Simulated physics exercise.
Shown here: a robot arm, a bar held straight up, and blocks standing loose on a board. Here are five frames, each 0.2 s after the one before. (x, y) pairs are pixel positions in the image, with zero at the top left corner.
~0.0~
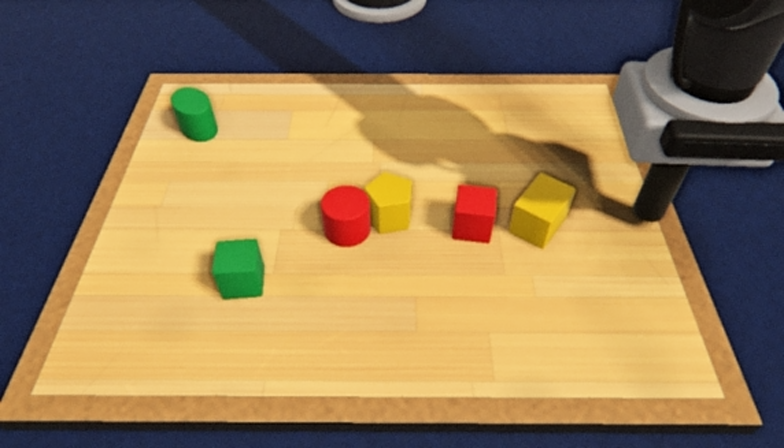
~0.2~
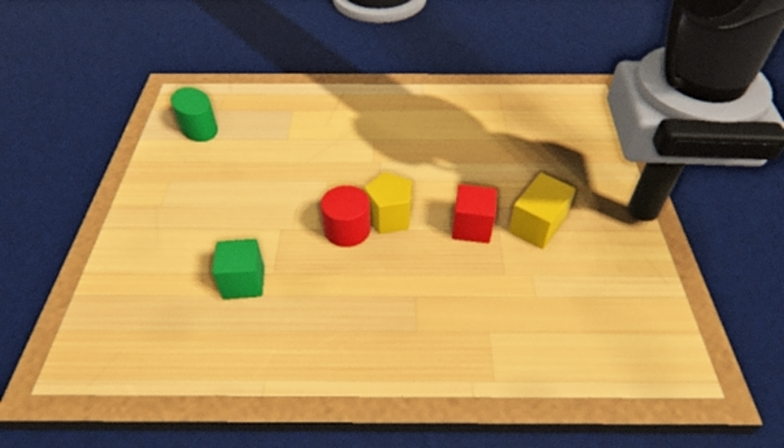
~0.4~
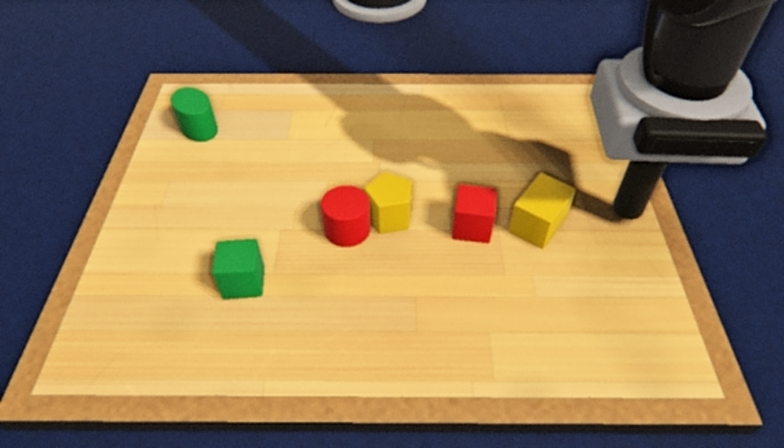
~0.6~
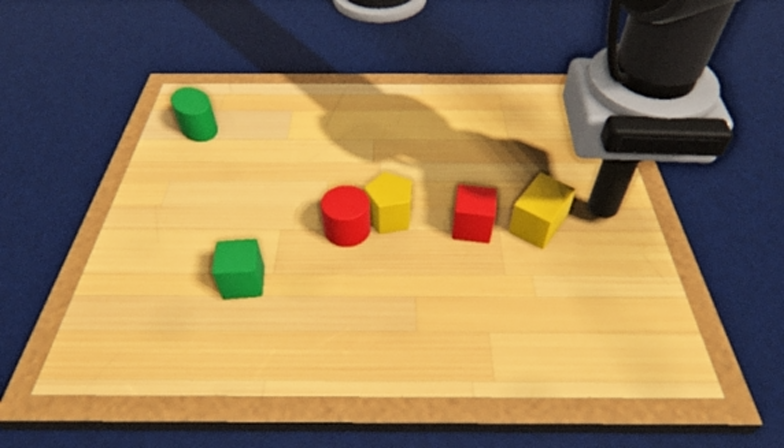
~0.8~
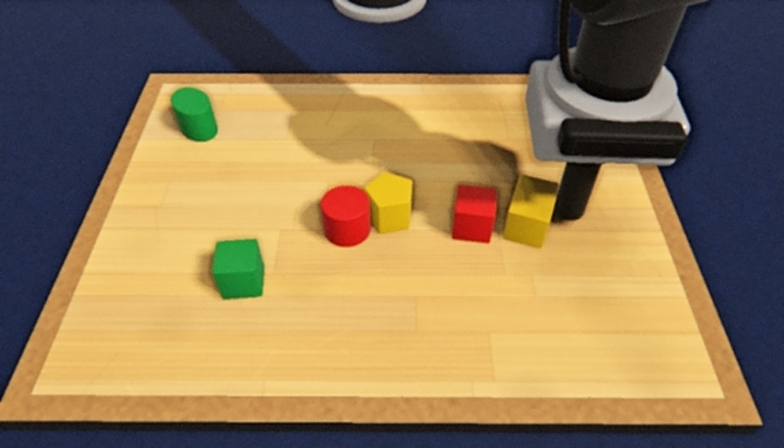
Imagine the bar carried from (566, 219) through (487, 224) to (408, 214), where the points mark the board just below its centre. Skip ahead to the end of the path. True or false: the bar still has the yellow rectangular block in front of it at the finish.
That statement is not accurate.
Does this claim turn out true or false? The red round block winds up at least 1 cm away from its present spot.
My answer: True.
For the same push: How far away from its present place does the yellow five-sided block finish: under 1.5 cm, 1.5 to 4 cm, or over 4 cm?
My prediction: Between 1.5 and 4 cm.
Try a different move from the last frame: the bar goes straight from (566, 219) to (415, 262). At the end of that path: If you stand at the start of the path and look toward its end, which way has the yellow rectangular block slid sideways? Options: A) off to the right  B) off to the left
A (off to the right)
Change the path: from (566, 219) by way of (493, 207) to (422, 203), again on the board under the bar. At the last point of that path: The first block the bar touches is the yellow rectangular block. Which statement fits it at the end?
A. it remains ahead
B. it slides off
(B)
What follows on the original path. One third of the way, bar at (515, 214); red square piece at (444, 204), turned 10° anticlockwise; yellow rectangular block at (484, 199), turned 25° anticlockwise.
Two thirds of the way, bar at (460, 214); red round block at (326, 201); yellow five-sided block at (373, 187), turned 40° clockwise; red square piece at (393, 219), turned 35° anticlockwise; yellow rectangular block at (429, 204), turned 45° anticlockwise.
At the end, bar at (408, 205); red round block at (323, 202); yellow five-sided block at (366, 181), turned 35° clockwise; red square piece at (368, 235), turned 60° anticlockwise; yellow rectangular block at (396, 212), turned 70° anticlockwise.
